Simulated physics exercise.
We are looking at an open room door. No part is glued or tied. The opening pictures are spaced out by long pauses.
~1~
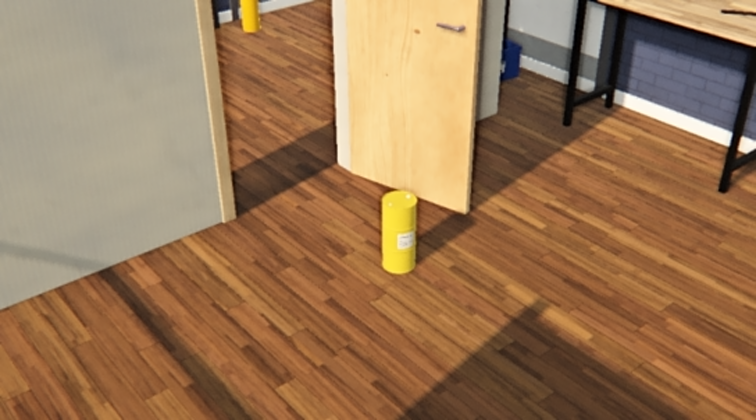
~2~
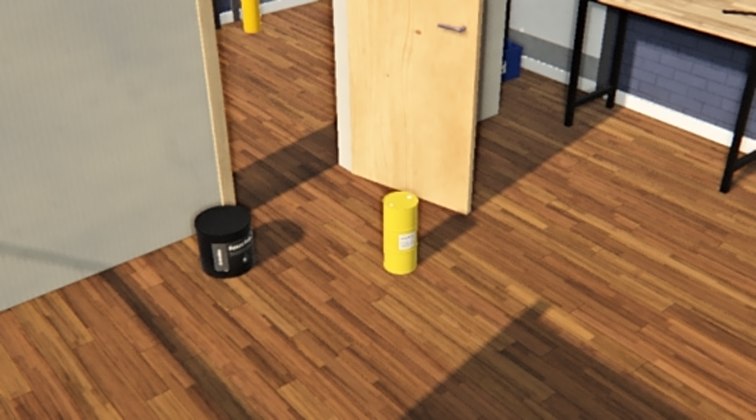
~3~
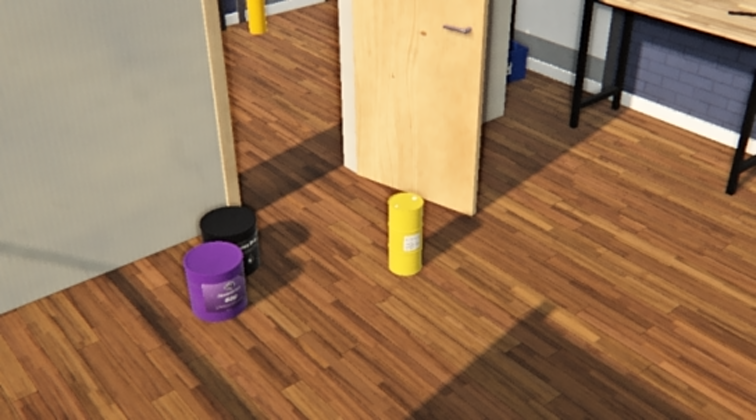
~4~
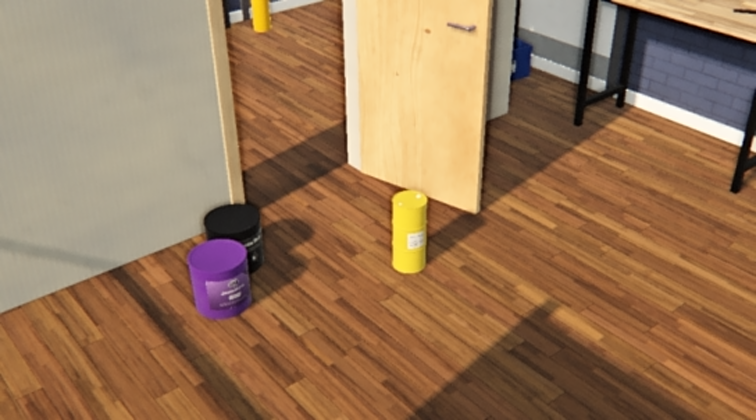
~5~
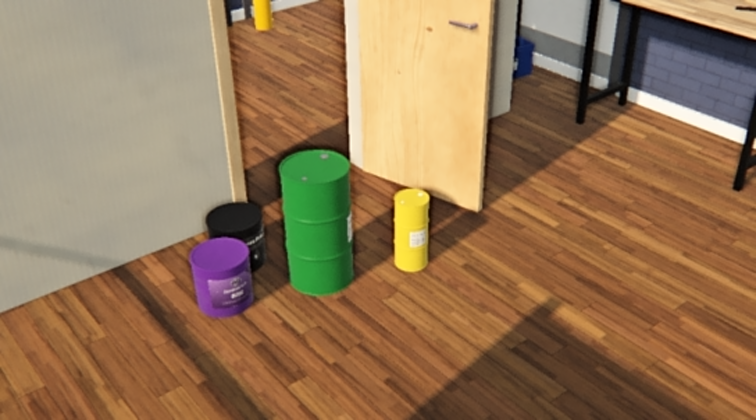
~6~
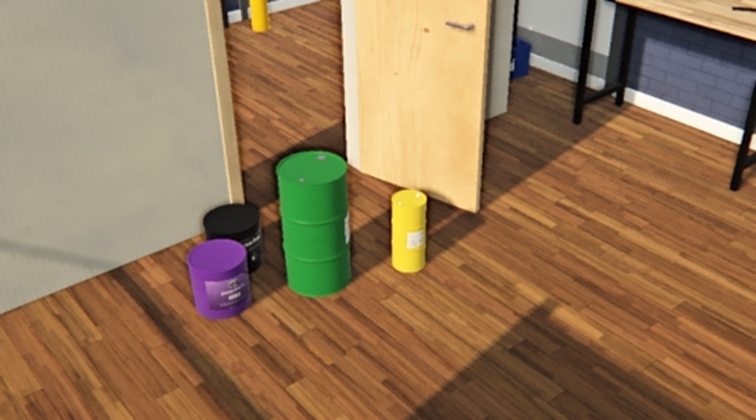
A wooden door stood wide open and still behind a yellow canister, while a black pail appeared to its left, then a purple pail in front of that, and finally a large green drum between them.
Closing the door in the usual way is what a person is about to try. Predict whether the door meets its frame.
The door is pushed home.
Then, 0.70 s later than the last frame, door at 88°.
Then, 1.30 s later than the last frame, door at 61°.
Then, 1.80 s later than the last frame, door at 37°.
Then, 2.30 s later than the last frame, door at 13°.
When it is over, door at 0°; all 4 as before. End places, in pixels of the last picture, green drum near (316, 225).
